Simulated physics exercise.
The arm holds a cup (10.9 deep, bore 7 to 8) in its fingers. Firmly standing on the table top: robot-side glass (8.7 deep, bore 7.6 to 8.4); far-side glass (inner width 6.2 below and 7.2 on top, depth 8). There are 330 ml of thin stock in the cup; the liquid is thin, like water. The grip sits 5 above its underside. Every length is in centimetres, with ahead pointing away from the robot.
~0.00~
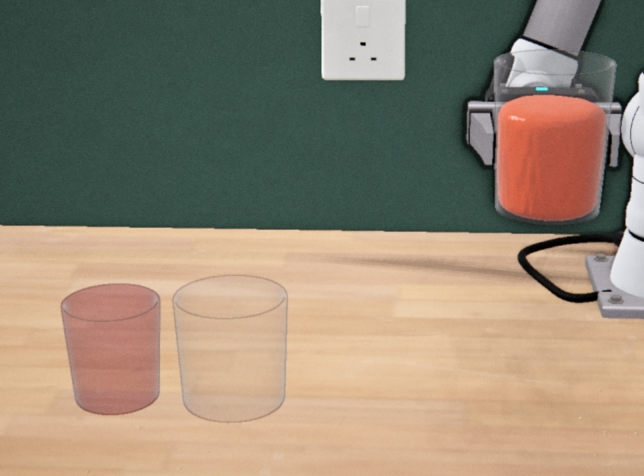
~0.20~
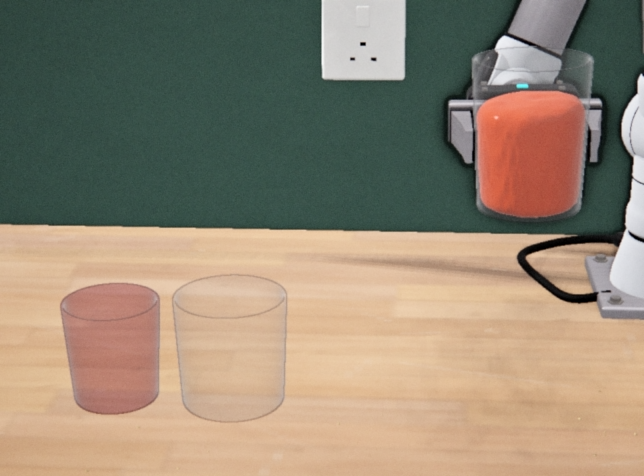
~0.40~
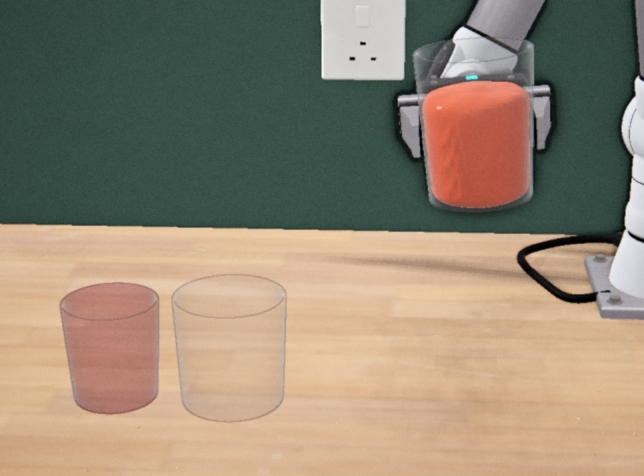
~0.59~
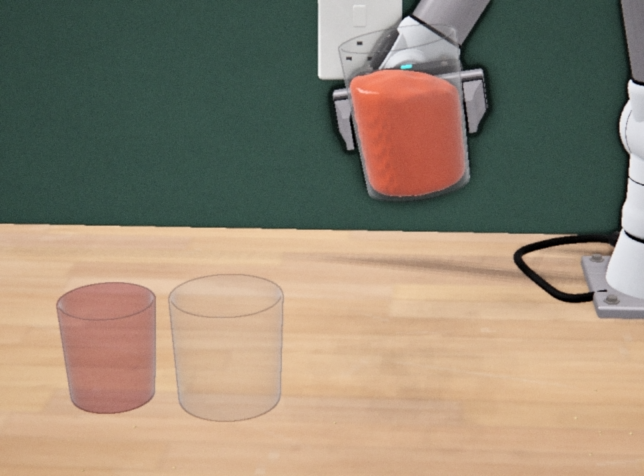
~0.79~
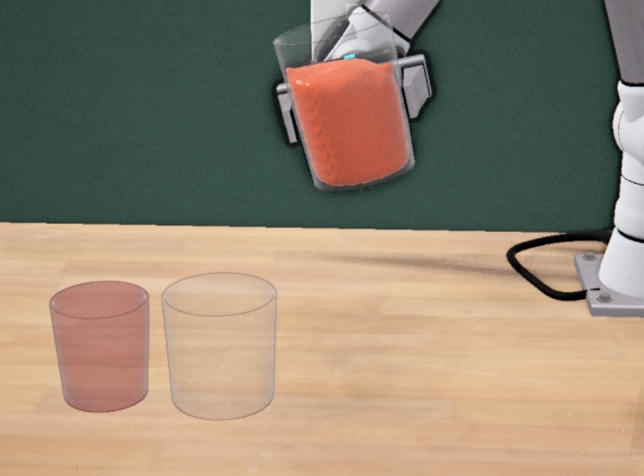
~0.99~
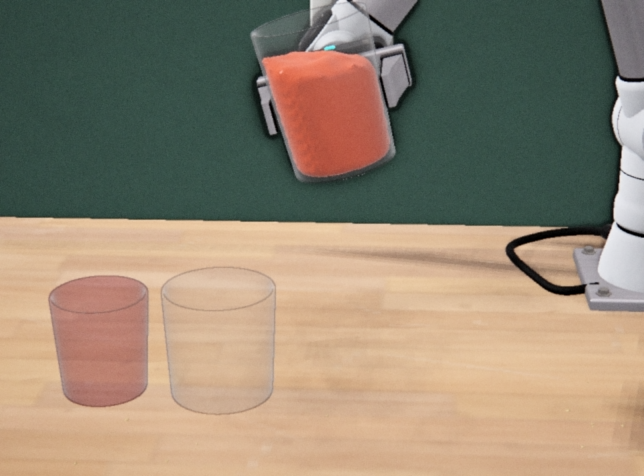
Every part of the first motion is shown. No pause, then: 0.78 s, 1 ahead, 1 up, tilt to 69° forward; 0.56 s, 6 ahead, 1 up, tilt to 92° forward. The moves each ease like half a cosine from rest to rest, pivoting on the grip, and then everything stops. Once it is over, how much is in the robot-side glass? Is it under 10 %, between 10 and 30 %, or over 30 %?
It is under 10 %.
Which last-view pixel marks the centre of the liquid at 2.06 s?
In the last picture, close to (217, 169).
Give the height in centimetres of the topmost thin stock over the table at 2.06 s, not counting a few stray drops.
Roughly 26 centimetres high.
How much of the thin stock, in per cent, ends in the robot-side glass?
2 percent, roughly.
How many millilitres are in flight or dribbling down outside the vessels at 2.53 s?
I'd say close to 50 ml.
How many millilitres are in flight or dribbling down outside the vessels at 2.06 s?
Amount outside the vessels: Near 30 ml.
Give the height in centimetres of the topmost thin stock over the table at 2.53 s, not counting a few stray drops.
Roughly 23 centimetres at most.
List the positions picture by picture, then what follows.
In the first picture, cup middle at (551, 139), level; upper third of the thin stock around (552, 121), from x 500 to 605, top at y 100; 325 ml in the cup.
In the second picture, cup middle at (530, 136), tilted 1° forward; upper third of the thin stock around (533, 117), from x 480 to 580, top at y 95.
In the third picture, cup middle at (477, 127), tilted 5° forward; upper third of the thin stock around (478, 107), from x 425 to 525, top at y 85.
In the fourth picture, cup middle at (408, 115), tilted 9° forward; upper third of the thin stock around (404, 96), from x 350 to 460, top at y 70.
In the fifth picture, cup middle at (349, 104), tilted 13° forward; upper third of the thin stock around (345, 85), from x 290 to 405, top at y 60.
In the sixth picture, cup middle at (328, 95), tilted 14° forward; upper third of the thin stock around (322, 75), from x 265 to 385, top at y 50; 325 ml in the cup.
By 1.53 s, tilted 57° forward, liquid up to 27 above the table; 325 ml in the cup, 5 ml in the air or running down outside.
By 2.06 s, tilted 81° forward, liquid up to 53 above the table; 215 ml in the cup, 65 ml in the far-side glass, 15 ml on the table or floor, 5 ml in the robot-side glass, 30 ml in the air or running down outside.
By 2.53 s, tilted 92° forward, liquid up to 75 above the table; 130 ml on the table or floor, 110 ml in the far-side glass, 35 ml in the cup, 5 ml in the robot-side glass, 45 ml in the air or running down outside.
By 3.33 s, tilted 92° forward, liquid up to 8 above the table; 165 ml on the table or floor, 155 ml in the far-side glass, 5 ml in the robot-side glass.
Final state, 165 ml on the table or floor, 155 ml in the far-side glass, 5 ml in the robot-side glass. That is 2 % in the robot-side glass.
